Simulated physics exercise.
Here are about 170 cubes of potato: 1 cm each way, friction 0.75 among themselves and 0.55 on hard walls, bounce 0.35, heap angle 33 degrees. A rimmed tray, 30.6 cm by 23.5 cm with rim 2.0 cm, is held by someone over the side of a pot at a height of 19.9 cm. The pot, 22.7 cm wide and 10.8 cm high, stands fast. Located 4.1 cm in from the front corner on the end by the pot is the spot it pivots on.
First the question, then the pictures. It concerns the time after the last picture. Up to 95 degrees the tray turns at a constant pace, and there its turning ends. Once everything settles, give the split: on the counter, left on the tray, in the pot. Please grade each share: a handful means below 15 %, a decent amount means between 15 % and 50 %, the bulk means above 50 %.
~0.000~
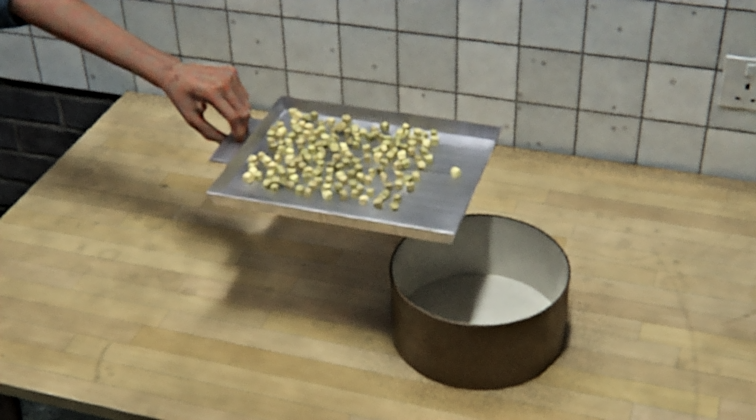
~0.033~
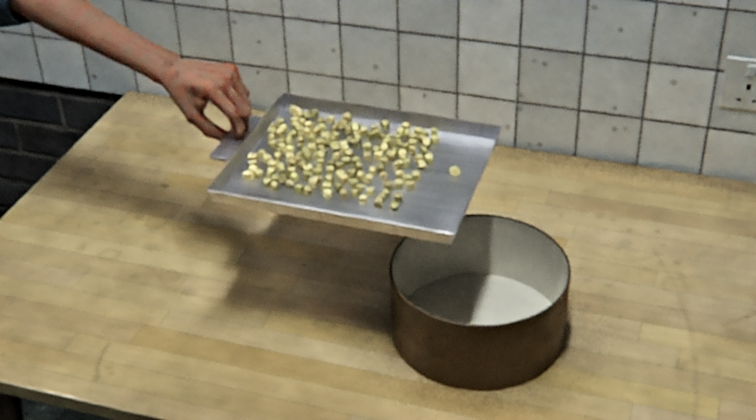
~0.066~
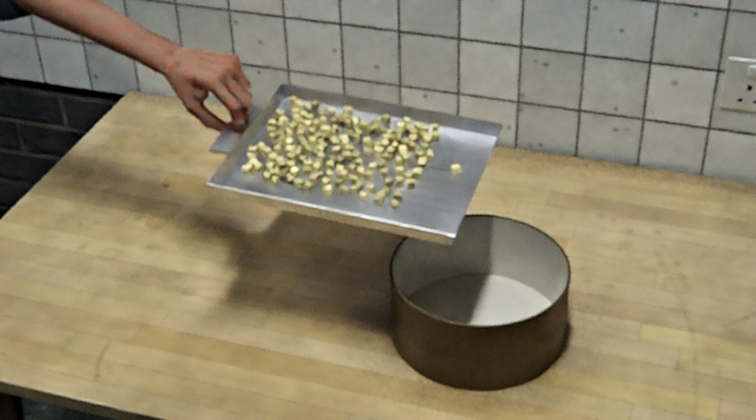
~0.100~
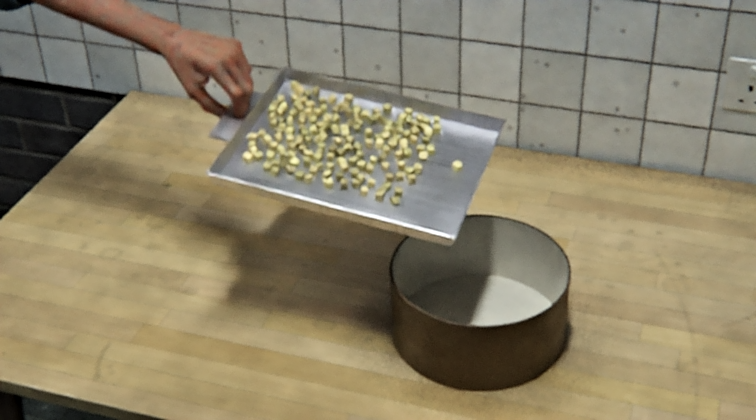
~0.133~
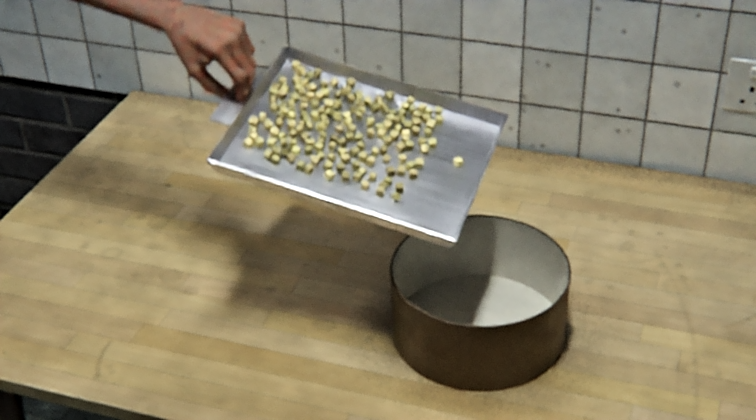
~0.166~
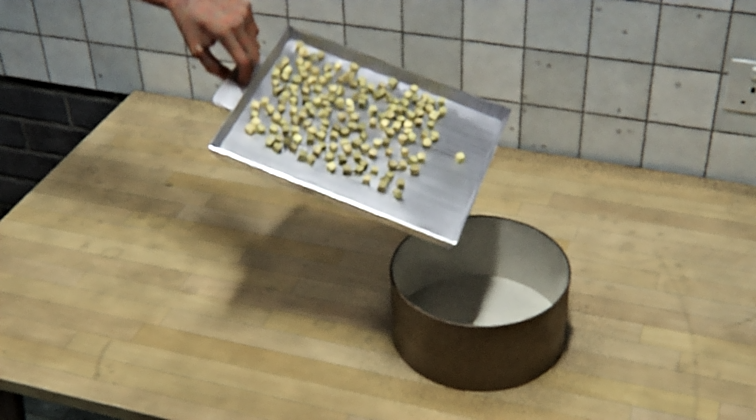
Counter: The bulk, left on the tray: A handful, pot: A decent amount.
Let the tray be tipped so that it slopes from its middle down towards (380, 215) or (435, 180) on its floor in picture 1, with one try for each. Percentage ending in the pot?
Estimate: Some 15 % and some 55 % respectively.
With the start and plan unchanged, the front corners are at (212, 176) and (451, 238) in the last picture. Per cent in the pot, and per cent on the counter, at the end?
Per cent by place - pot 30, counter 70.
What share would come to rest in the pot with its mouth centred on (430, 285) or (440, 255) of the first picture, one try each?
That gives roughly 35 per cent and then 5 per cent.
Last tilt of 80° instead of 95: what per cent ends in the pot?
Estimated share: About 30 %.
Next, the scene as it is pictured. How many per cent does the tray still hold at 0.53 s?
Around 100 percent.
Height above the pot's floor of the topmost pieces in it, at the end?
Measured height: Approx. 1.0 cm.
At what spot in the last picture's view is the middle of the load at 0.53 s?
Somewhere about (449, 176) in the last view.
Then, at 0.38 s, tilt 57 degrees; the tray holds 100 %, the pot 0 %.
Then, at 0.53 s, tilt 84 degrees; the tray holds 100 %, the pot 0 %.
Then, at 0.80 s, tilt 95 degrees; the tray holds 0 %, the pot 35 %.
In the end, at 2.0 s, counter 65 %, tray 0 %, pot 35 %.
